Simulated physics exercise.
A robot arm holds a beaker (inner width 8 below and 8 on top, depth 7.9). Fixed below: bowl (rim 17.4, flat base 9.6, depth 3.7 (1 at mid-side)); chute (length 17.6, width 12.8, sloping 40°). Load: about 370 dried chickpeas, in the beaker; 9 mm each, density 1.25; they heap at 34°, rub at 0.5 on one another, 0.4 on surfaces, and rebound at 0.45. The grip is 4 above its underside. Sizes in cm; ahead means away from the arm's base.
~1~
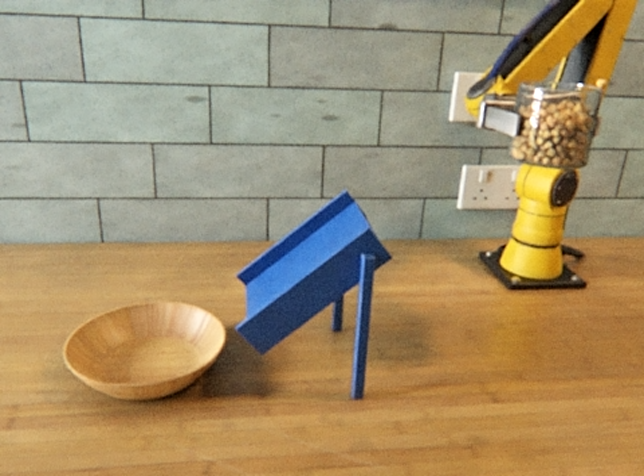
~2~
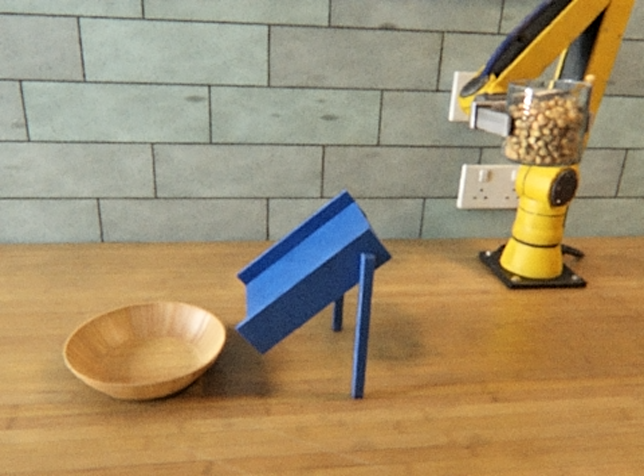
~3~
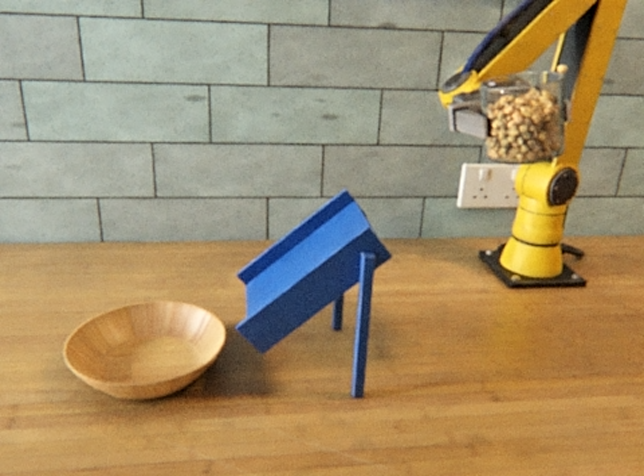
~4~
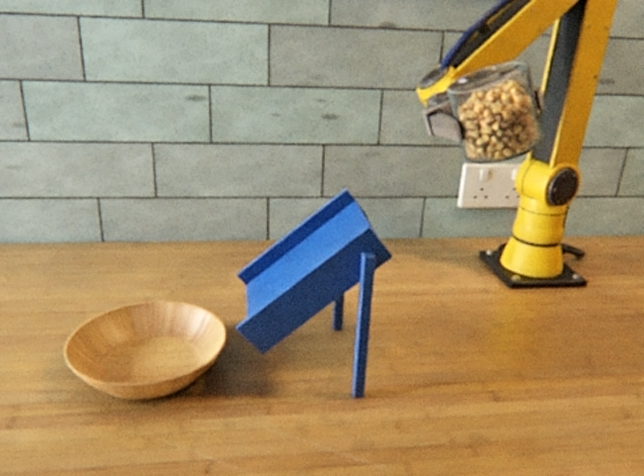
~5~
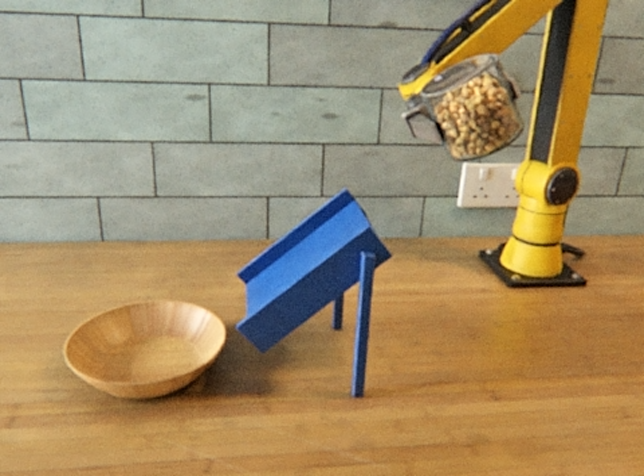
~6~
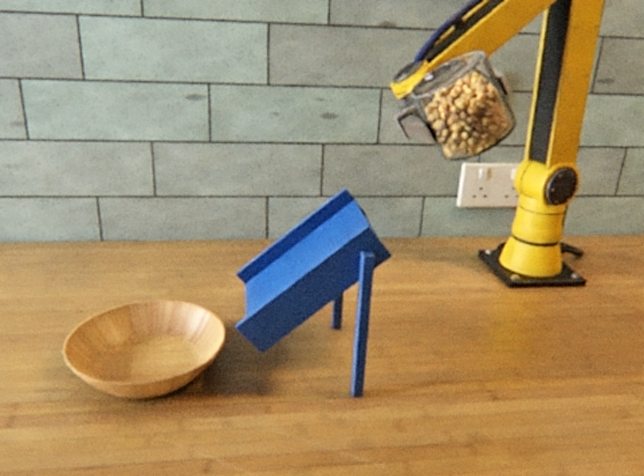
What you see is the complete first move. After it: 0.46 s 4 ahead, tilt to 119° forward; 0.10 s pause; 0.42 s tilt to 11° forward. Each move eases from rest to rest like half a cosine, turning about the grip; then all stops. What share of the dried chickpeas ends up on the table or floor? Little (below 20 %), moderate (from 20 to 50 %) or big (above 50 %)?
On the table or floor the share is moderate, from 20 to 50 %.
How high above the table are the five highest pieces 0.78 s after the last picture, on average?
Roughly 30 cm.
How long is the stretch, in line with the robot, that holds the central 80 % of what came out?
About 42 cm.
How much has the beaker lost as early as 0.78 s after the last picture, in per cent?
Near 85 per cent so far.
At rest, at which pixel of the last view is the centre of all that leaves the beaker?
Around (132, 360).
Then, 0.39 s after the last picture, tilted 114° forward, highest piece 34 above the table; 342 in the beaker, 24 on the chute or in flight.
Then, 0.78 s after the last picture, tilted 59° forward, highest piece 31 above the table; 118 in the bowl, 67 on the table or floor, 47 in the beaker, 134 on the chute or in flight.
Then, 1.18 s after the last picture, tilted 11° forward, highest piece 30 above the table; 191 in the bowl, 129 on the table or floor, 46 in the beaker.
Then, 2.23 s after the last picture, tilted 11° forward, highest piece 30 above the table; 190 in the bowl, 130 on the table or floor, 46 in the beaker.
Final count, 190 in the bowl, 130 on the table or floor, 46 in the beaker. That is 36 % on the table or floor.
